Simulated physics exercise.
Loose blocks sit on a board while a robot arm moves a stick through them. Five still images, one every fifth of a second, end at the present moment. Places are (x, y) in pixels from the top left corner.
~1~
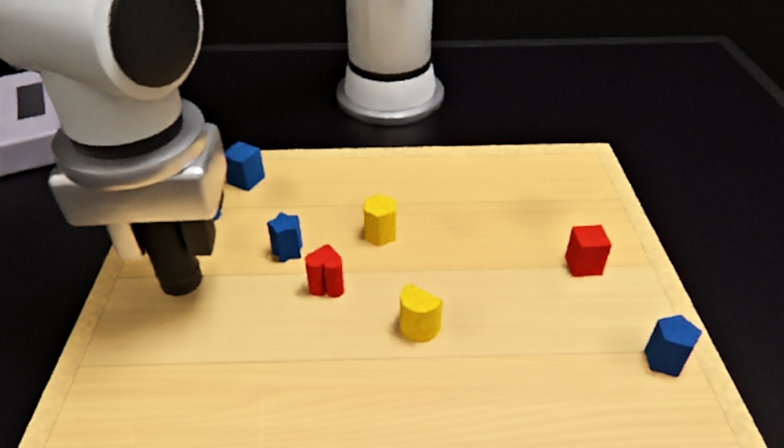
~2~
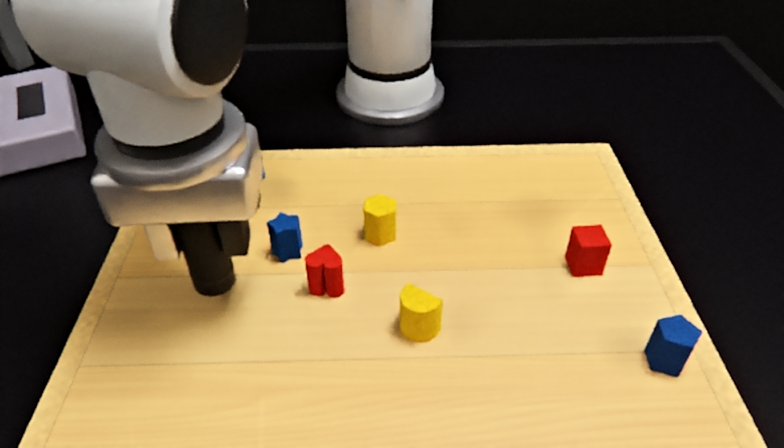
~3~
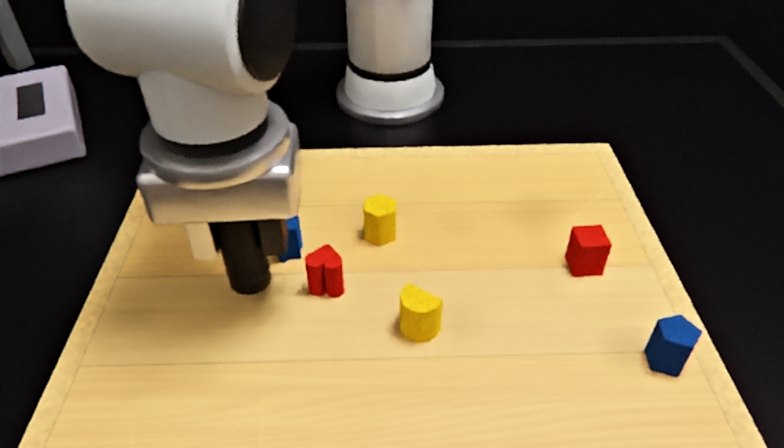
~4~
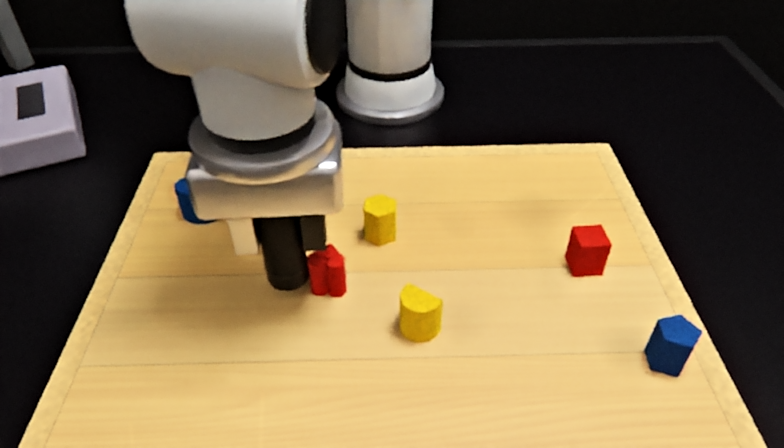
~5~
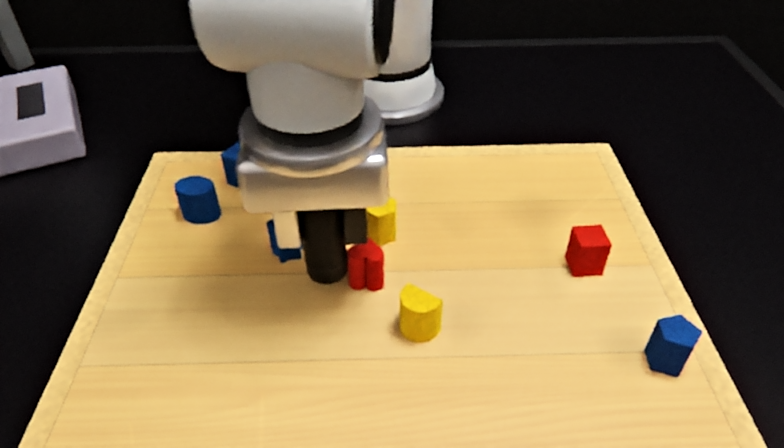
The clip opens with a robot arm holding a dark stick at the left of a wooden board scattered with blue, red and yellow blocks. The arm moves the stick steadily right until it meets the red heart block, then pushes the block a short way right, toward the yellow blocks.
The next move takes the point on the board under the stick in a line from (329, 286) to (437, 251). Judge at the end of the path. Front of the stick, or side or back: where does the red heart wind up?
At that point it is off to one side or behind.
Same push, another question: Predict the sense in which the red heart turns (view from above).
From overhead, clockwise.
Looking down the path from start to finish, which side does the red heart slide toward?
Gets pushed right.
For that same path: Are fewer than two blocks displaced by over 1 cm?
In short: Yes.
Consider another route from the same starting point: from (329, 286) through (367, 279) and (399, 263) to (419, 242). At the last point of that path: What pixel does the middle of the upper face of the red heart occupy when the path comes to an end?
Its top middle: (441, 235).
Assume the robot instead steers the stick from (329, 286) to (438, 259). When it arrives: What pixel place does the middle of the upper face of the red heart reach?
The middle of the upper face of the red heart will lie at about (468, 244) in the picture.
What follows on the original path. One third of the way, stick (366, 258); red heart (404, 245), turned 30° clockwise.
Two thirds of the way, stick (402, 247); red heart (433, 244), turned 90° clockwise.
At the end, stick (438, 236); red heart (448, 241), turned 160° clockwise; yellow hexagonal block not moved.
